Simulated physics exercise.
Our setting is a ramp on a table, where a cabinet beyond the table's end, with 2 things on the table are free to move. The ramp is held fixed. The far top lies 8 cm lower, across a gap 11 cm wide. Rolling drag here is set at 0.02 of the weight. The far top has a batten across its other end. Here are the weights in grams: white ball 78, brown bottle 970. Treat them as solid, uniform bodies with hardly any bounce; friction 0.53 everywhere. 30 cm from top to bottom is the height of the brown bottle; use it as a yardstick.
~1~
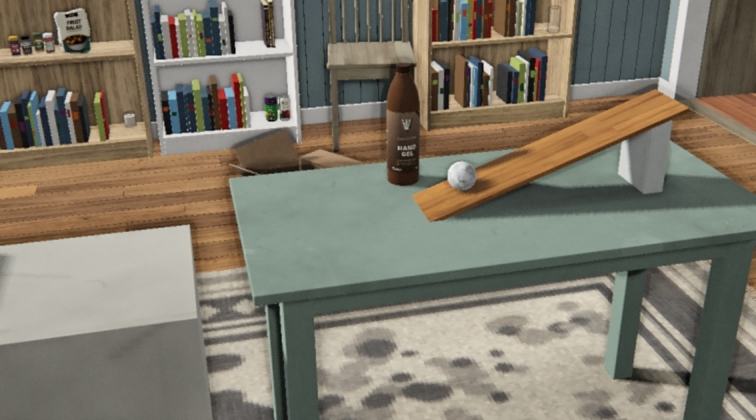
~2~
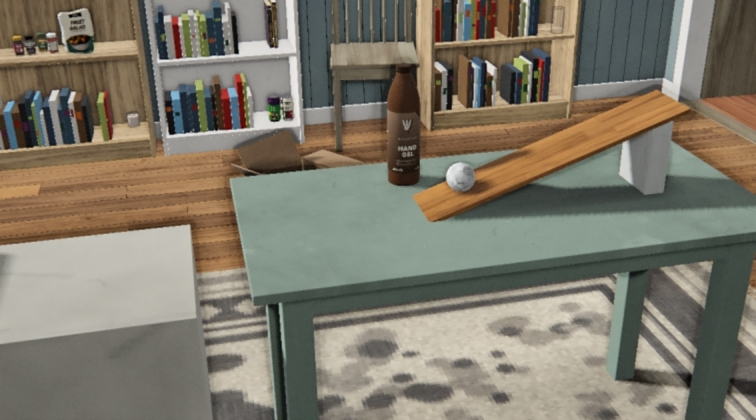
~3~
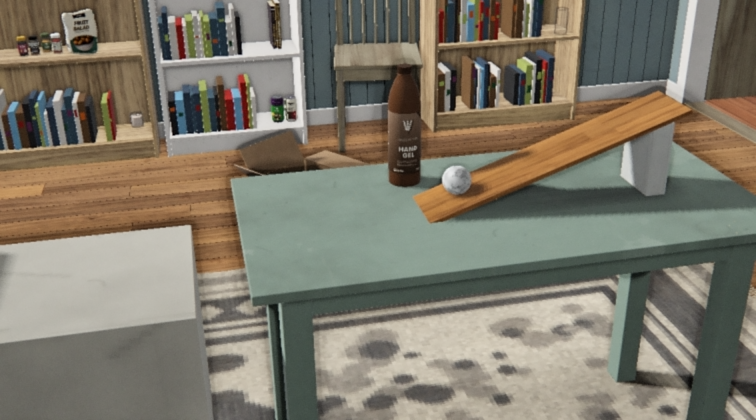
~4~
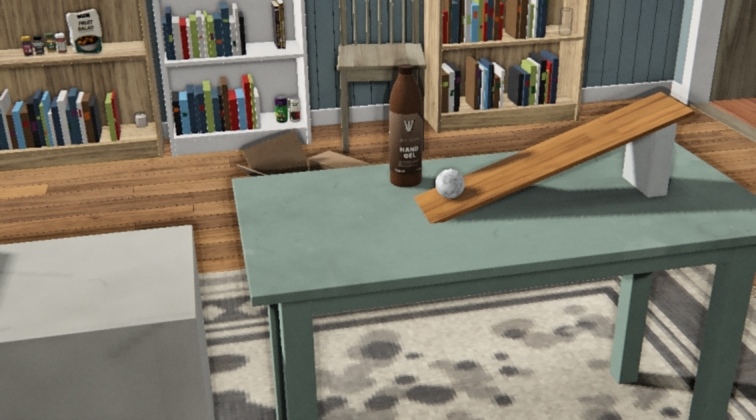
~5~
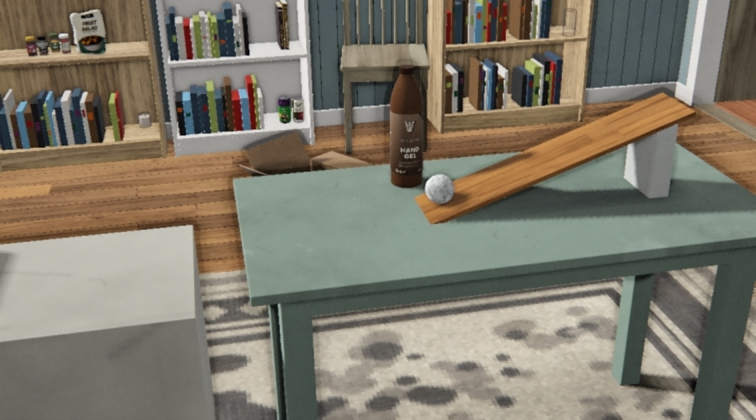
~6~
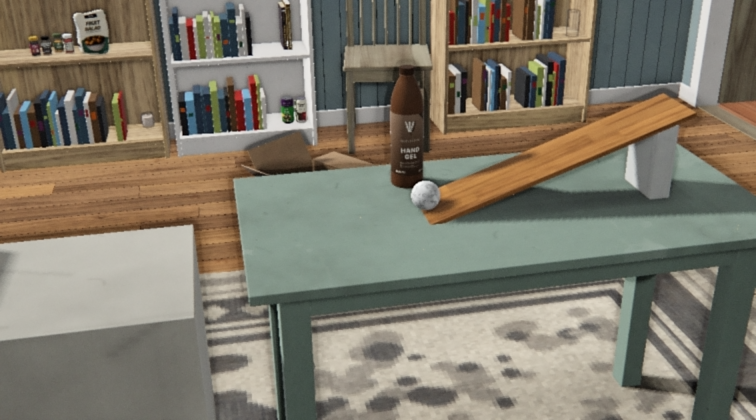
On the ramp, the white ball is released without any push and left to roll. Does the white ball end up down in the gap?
Yes, it falls into the gap.
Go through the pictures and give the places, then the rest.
In the first picture, 52 cm to the edge; white ball (462, 176); brown bottle (403, 124).
In the second picture, 52 cm to the edge; white ball (461, 177); brown bottle (404, 124).
In the third picture, 51 cm to the edge; white ball (457, 180); brown bottle (405, 125).
In the fourth picture, 49 cm to the edge; white ball (450, 184); brown bottle (406, 125).
In the fifth picture, 46 cm to the edge; white ball (440, 189); brown bottle (407, 126).
In the sixth picture, 43 cm to the edge; white ball (426, 195); brown bottle (407, 126).
Then, 0.50 s on from there, 11 cm to the edge; white ball near (290, 211).
Then, 1.00 s on from there, down in the gap; white ball near (237, 330).
In the end, down in the gap; brown bottle under 8 cm from the start.
